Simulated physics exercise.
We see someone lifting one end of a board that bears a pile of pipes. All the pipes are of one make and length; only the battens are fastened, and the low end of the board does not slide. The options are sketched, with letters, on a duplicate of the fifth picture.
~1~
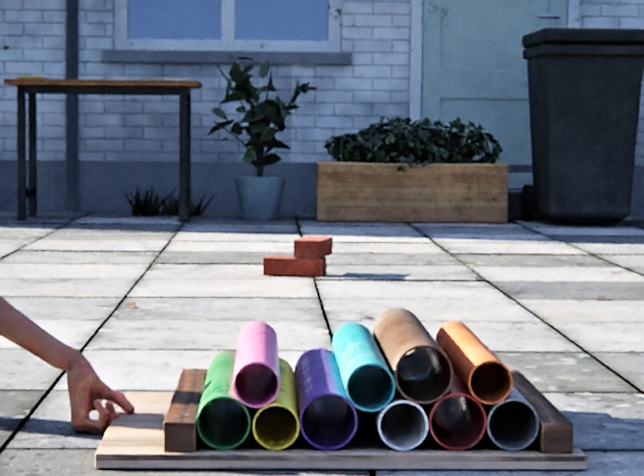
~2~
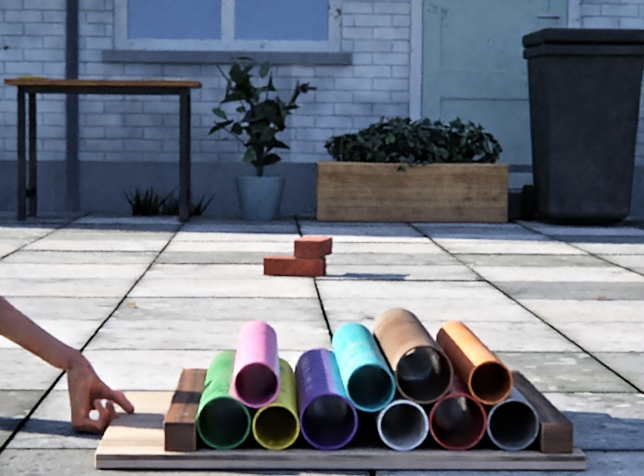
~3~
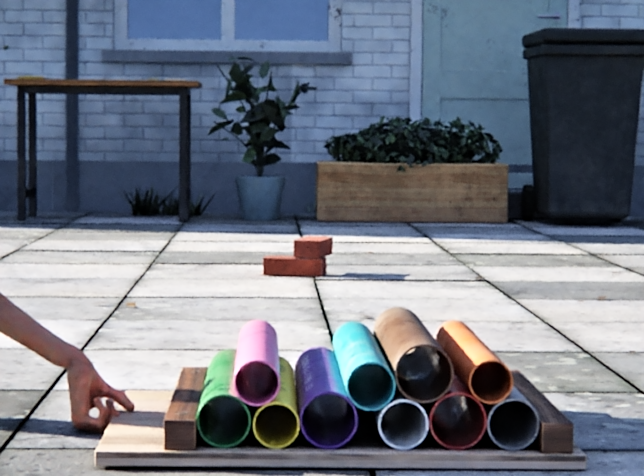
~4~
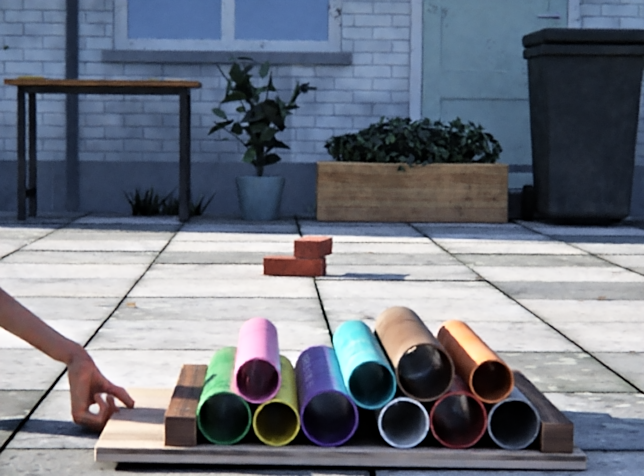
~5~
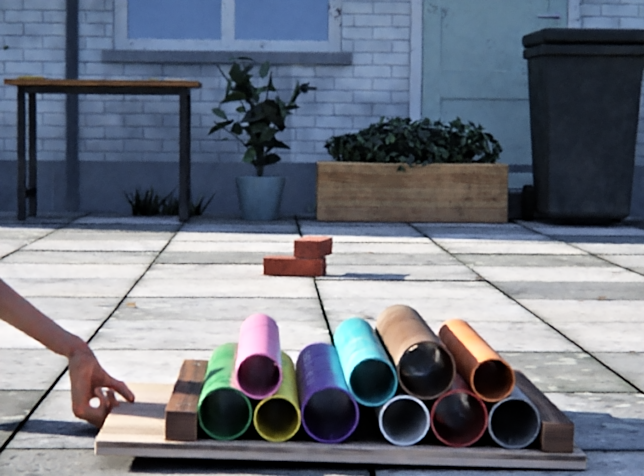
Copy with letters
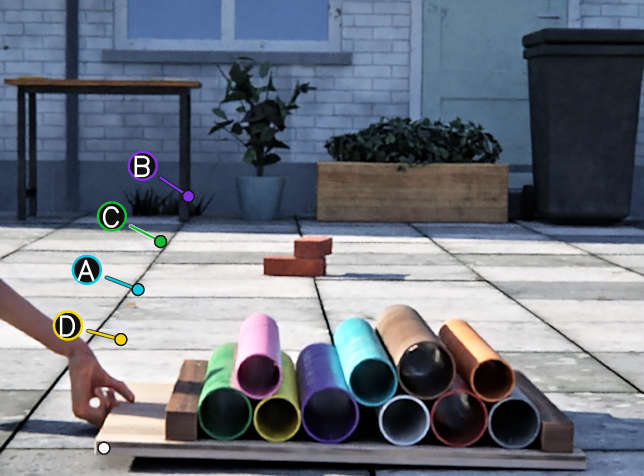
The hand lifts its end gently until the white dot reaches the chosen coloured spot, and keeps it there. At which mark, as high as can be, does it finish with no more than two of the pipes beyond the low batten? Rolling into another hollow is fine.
The last mark within the limit is A.
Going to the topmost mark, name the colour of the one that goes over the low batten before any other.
First is the orange one.
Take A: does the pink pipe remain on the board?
The pink pipe: Yes.
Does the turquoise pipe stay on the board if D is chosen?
The turquoise pipe: Yes.
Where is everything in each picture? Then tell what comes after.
White pipe (403, 425); red pipe (457, 422), in the first frame.
Brown pipe (423, 374), in the second frame.
Board (334, 413); green pipe (224, 421); yellow pipe (277, 425); white pipe (403, 425), in the third frame.
Board (335, 410); green pipe (224, 418); yellow pipe (277, 422), in the fourth frame.
Board (335, 408); green pipe (225, 413); yellow pipe (277, 419), in the fifth frame.
On the copy, A at (138, 290); B at (189, 196); C at (161, 241); D at (121, 340); the white dot at (104, 448).
On A. First, board at 16°.
Then, board at 21°.
Finally, board at 21°, none over the low batten.
By contrast, B four over the low batten (brown, turquoise, pink, orange); C three over the low batten (brown, turquoise, orange); D none over the low batten.
